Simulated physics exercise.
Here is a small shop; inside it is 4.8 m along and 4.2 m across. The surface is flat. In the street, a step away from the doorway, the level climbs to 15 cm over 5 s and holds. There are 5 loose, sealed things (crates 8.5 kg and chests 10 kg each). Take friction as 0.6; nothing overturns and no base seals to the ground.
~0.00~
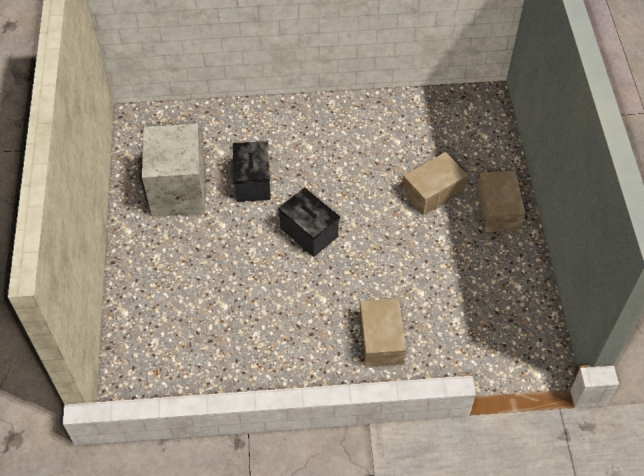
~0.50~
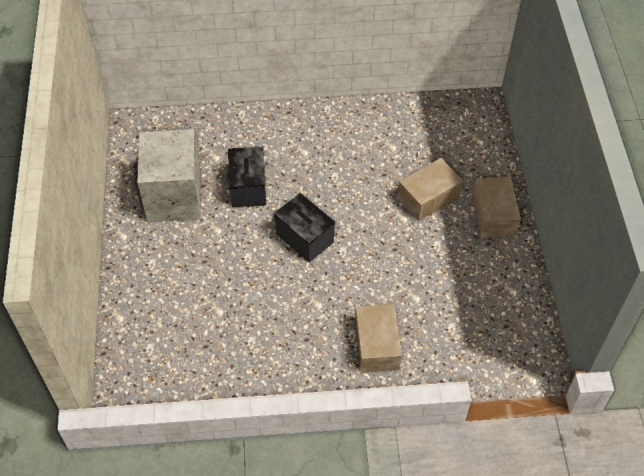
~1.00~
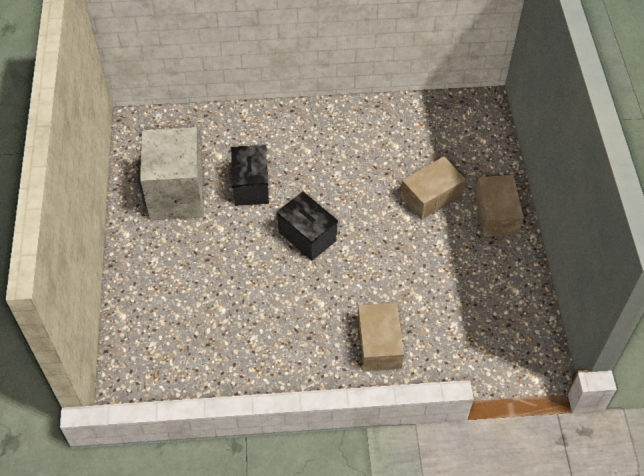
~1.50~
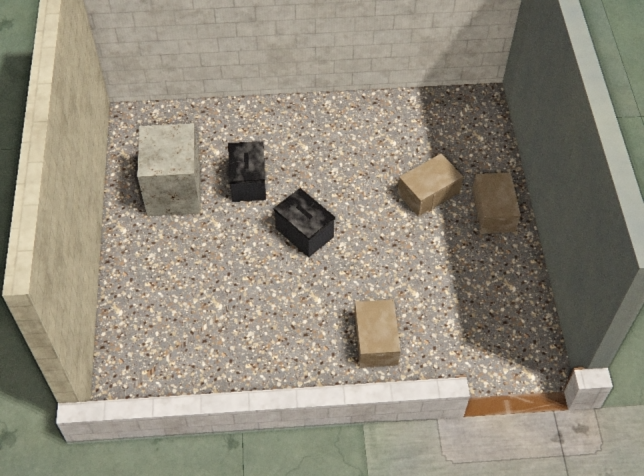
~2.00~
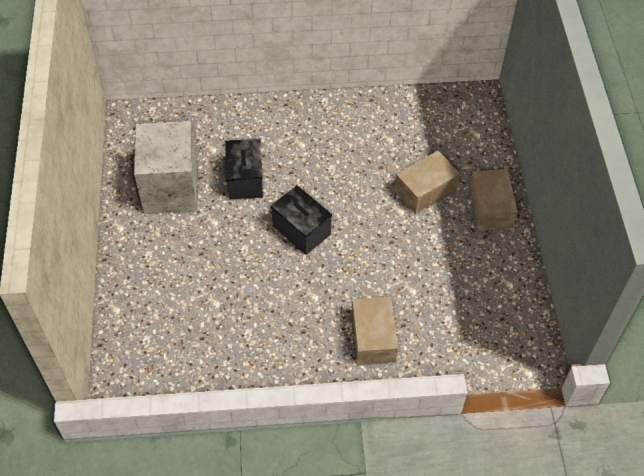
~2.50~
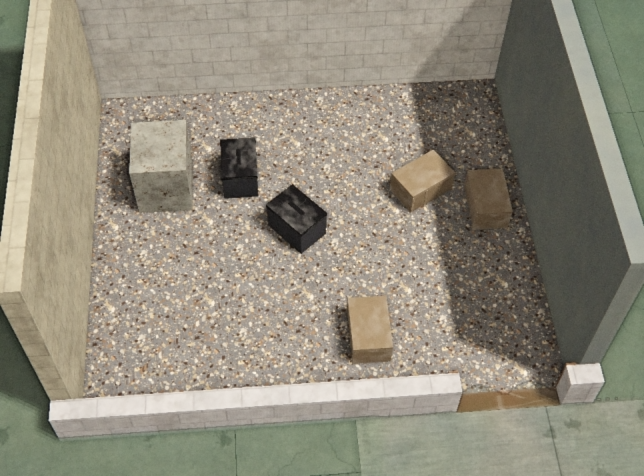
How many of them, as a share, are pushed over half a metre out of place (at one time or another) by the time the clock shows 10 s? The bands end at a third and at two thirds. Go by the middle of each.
It is one to two thirds.
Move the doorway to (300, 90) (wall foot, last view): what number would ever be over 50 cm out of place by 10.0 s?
Then 1.
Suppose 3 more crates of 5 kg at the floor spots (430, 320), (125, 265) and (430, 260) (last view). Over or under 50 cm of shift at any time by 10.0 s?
In that order: More, less, more.
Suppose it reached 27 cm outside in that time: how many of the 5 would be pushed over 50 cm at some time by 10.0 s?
Then 3.
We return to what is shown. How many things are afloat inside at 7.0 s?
1 of them.
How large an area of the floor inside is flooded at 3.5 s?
About 1.0 m2.
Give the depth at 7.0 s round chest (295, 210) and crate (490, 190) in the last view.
About 1 and 5 cm.
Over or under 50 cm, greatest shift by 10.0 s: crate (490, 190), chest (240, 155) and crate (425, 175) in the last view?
In turn: More, short of it, over.
After 3.5 s 0 of 5 are over 50 cm from their spots; 0 afloat.
After 4.5 s 0 of 5 are over 50 cm from their spots; 0 afloat.
After 7.0 s 0 of 5 are over 50 cm from their spots; 1 afloat.
After 10.0 s 2 of 5 are over 50 cm from their spots, and 2 have been at some point; 2 afloat.
